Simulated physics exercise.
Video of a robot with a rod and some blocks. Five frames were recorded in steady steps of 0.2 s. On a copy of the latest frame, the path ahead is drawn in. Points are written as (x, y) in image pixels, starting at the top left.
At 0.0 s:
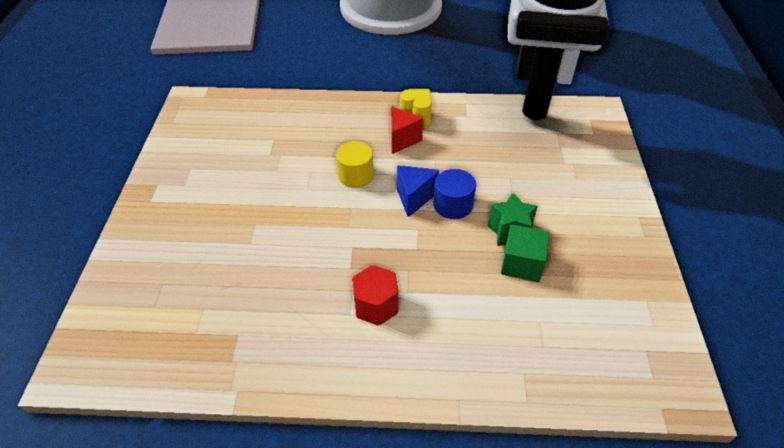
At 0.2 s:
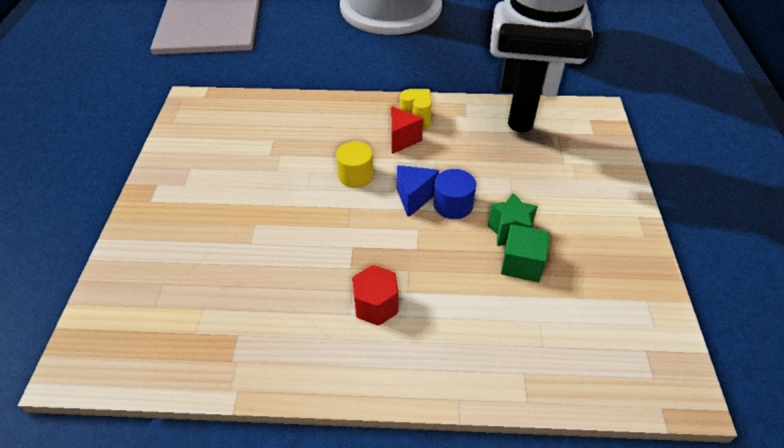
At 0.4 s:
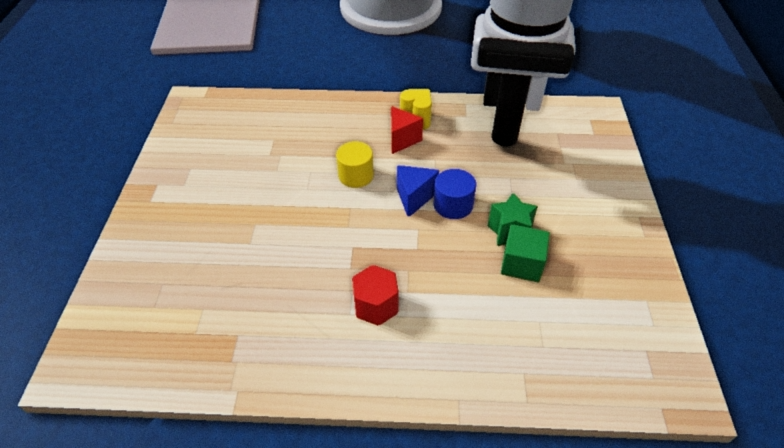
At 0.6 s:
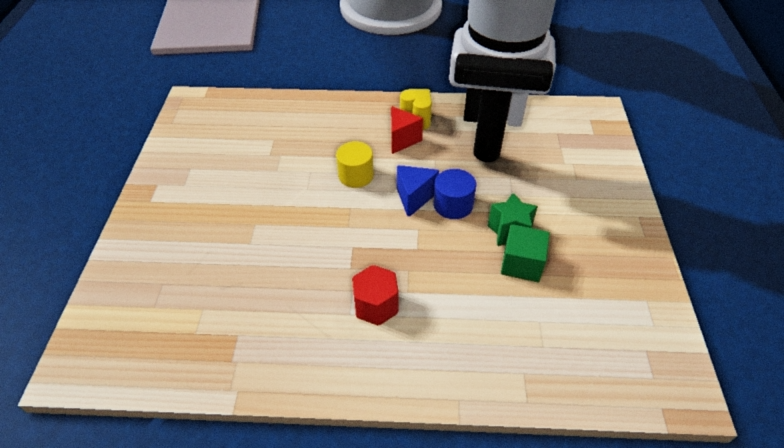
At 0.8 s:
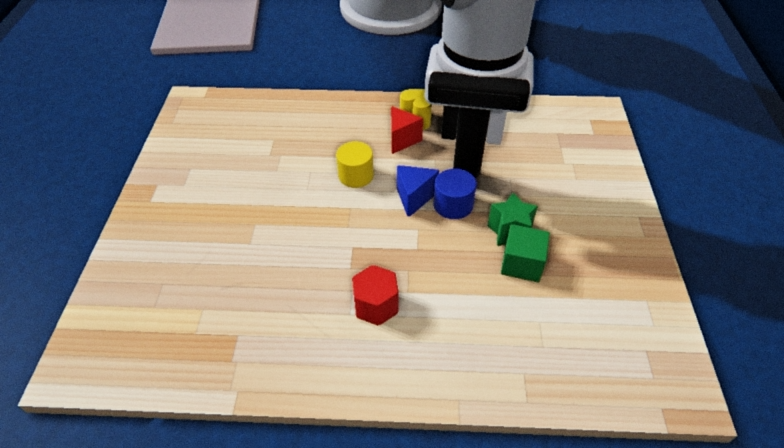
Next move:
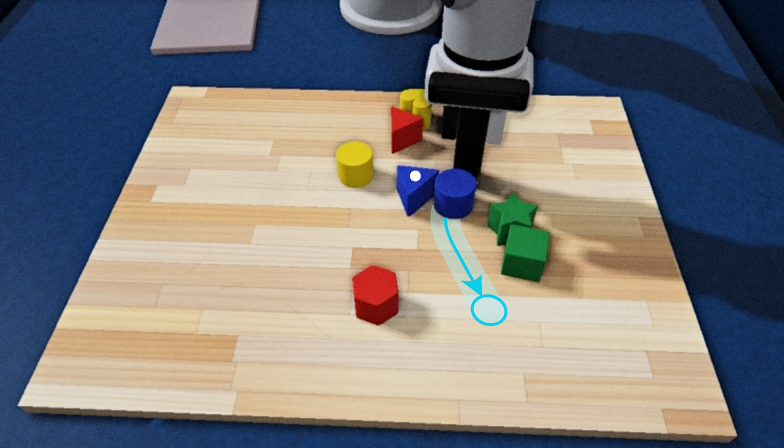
On a wooden board scattered with colored blocks, a robot arm moved its black rod down and to the left until it was close behind the blue disc, and none of the blocks moved.
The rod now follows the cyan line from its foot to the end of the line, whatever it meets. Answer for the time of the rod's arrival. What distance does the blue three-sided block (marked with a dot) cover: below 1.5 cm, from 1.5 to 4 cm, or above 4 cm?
The displacement of the blue three-sided block is below 1.5 cm.
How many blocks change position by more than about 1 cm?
One block moves.
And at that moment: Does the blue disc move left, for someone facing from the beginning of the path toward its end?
Final answer: No.
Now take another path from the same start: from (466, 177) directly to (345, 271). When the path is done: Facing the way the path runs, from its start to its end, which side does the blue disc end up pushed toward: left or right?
It heads left.
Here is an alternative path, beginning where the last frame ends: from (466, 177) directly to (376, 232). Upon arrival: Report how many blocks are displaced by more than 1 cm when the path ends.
Put simply, two blocks are moved more than 1 cm.
The line goes from (466, 177) by way of (446, 214) and (461, 260) to (489, 310); the dot is on the blue three-sided block.
On the path given first. One third of the way, rod at (446, 208); blue disc at (442, 219).
Two thirds of the way, rod at (463, 254); blue disc at (438, 261).
At the end, rod at (490, 304); blue three-sided block unmoved; blue disc at (438, 267).
